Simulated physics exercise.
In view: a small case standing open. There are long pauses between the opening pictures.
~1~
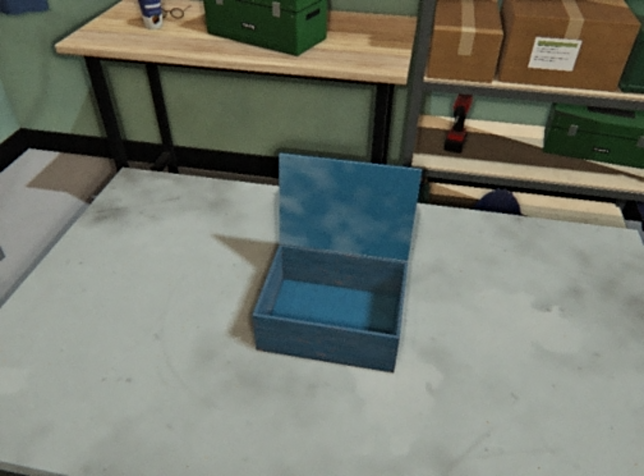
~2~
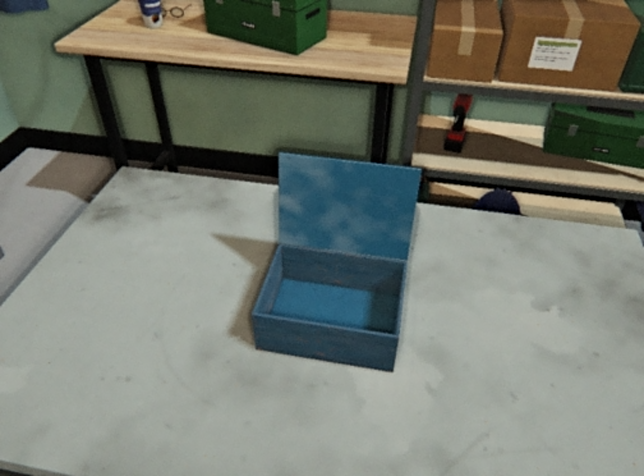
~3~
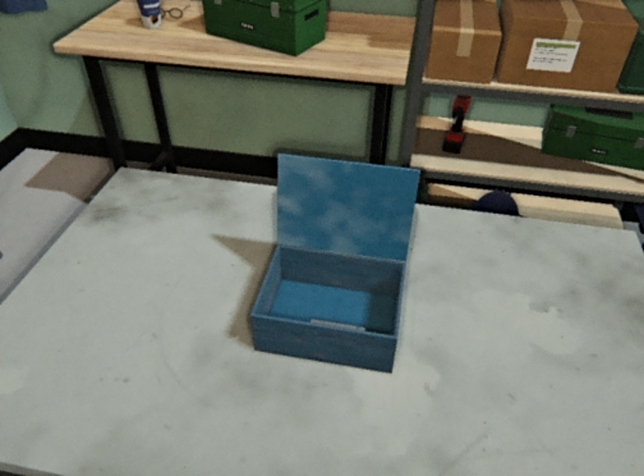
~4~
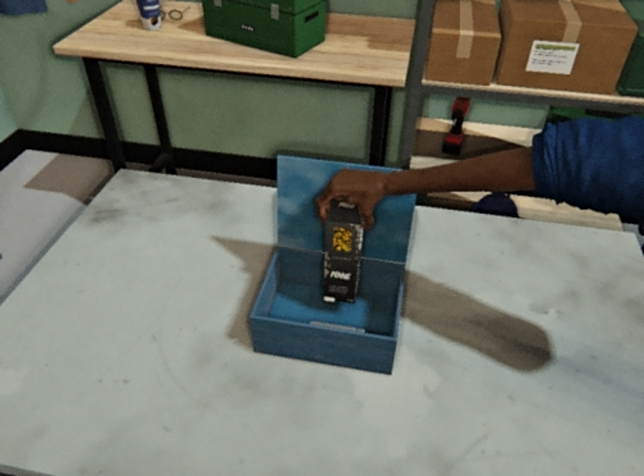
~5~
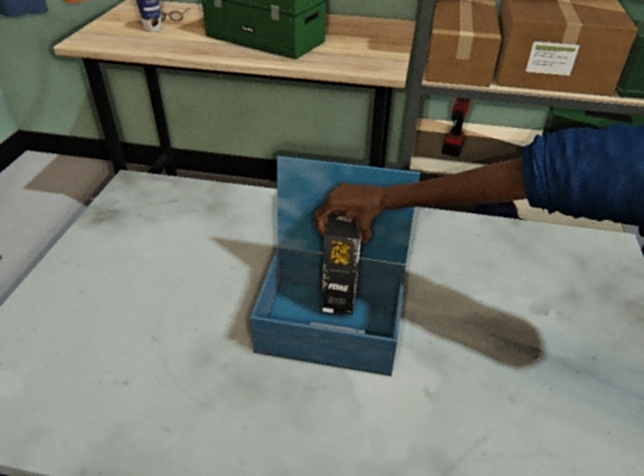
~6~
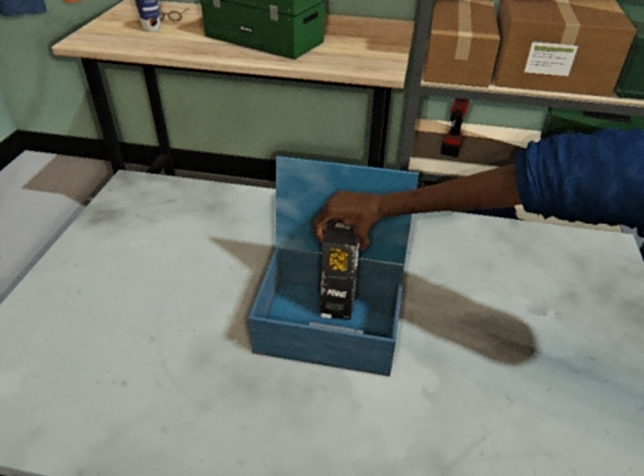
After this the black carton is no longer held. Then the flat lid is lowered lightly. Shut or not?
The lid is held up.
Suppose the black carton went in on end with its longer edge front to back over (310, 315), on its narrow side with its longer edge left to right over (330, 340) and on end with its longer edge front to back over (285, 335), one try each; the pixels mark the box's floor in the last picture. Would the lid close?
First try: It will not close; second try: It closes; third try: It will not close.
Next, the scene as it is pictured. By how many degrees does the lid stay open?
About 25°.
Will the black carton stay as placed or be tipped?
The black carton ends up tilted.
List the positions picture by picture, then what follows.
In the first frame, the last thing is not in view yet.
In the second frame, the last thing is not in view yet.
In the third frame, the last thing is not in view yet.
The fourth frame shows coming down; black carton (344, 252).
The fifth frame shows coming down; black carton (342, 264).
The sixth frame shows in place under the hand; black carton (340, 271).
Then, 1.40 s on from there, lid 81° above the rim.
Then, 2.10 s on from there, lid 43° above the rim; black carton turned 32° from how it was put near (336, 291).
Then, 2.70 s on from there, lid 26° above the rim; black carton turned 50° from how it was put near (334, 304).
In the end, lid 26° above the rim; toppled in the box, black carton; grey shaker unmoved. At the end, from the last picture's camera, black carton near (334, 304).
